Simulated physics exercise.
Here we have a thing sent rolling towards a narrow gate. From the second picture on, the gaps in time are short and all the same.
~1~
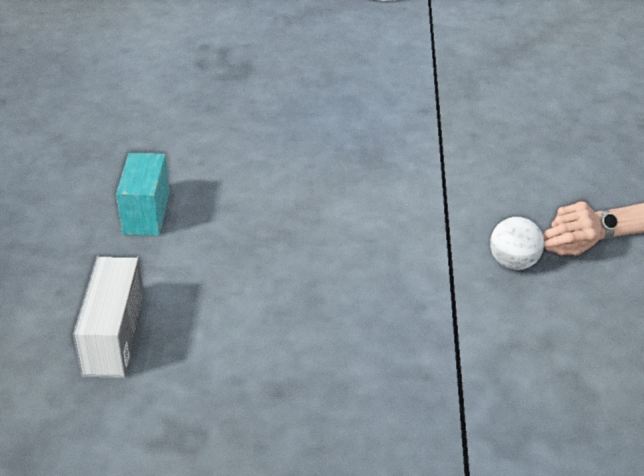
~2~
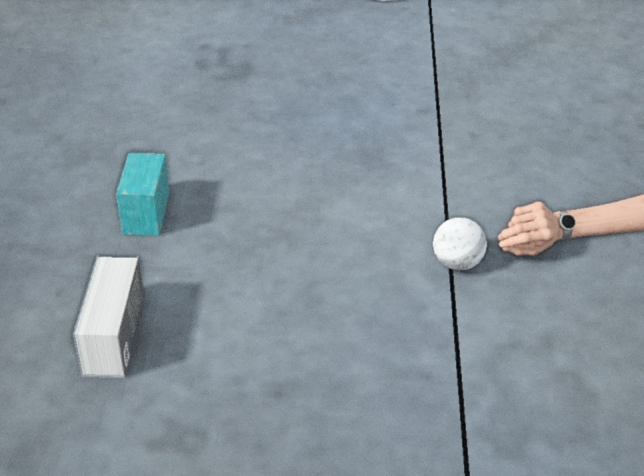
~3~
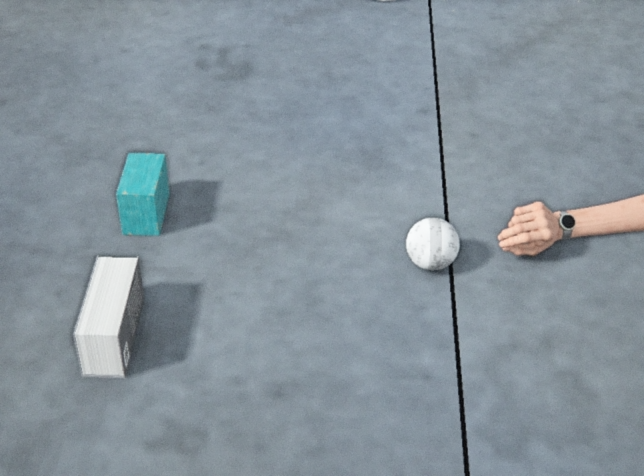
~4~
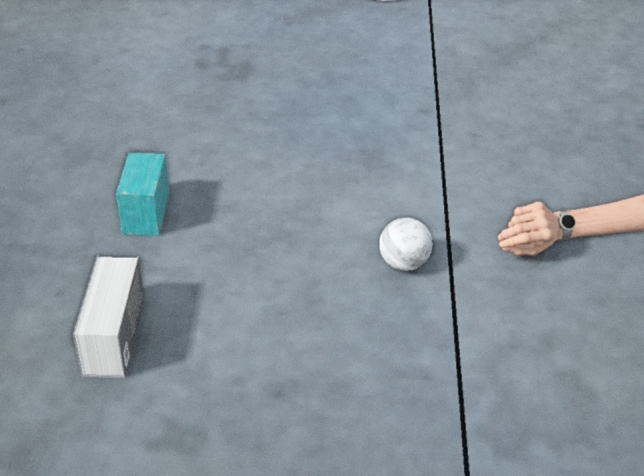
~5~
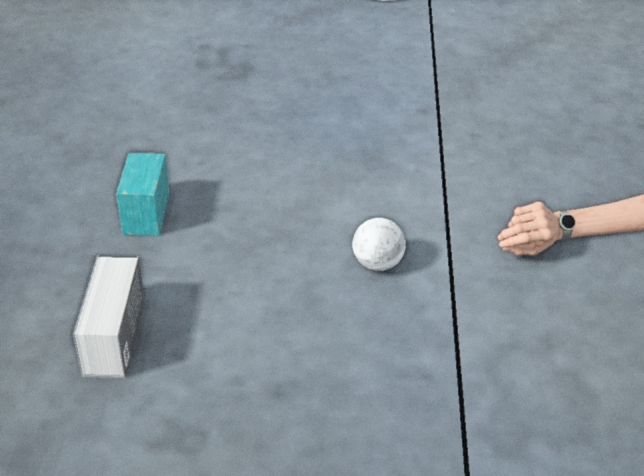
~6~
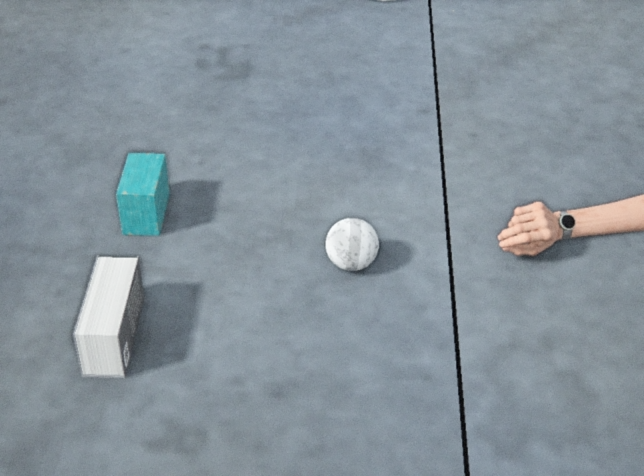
A white ball was pushed left by a hand wearing a watch, then rolled on its own across a black line, while a turquoise block and a grey book stood still on the left.
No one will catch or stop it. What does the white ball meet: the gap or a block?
The white ball gets between the blocks.
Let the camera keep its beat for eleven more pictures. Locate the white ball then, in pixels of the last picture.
Roughly at (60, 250).
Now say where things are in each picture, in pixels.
In the first picture, white ball (517, 244) under the hand; turquoise block (144, 194).
In the second picture, white ball (460, 244); grey book (111, 315).
In the third picture, white ball (433, 244); turquoise block (144, 194).
In the fourth picture, white ball (406, 244); grey book (111, 315).
In the fifth picture, white ball (379, 245); turquoise block (144, 194).
In the sixth picture, white ball (352, 244); grey book (111, 315).
Then, 0.64 s after the last picture, white ball heading on.
By the end, the white ball rolls through.
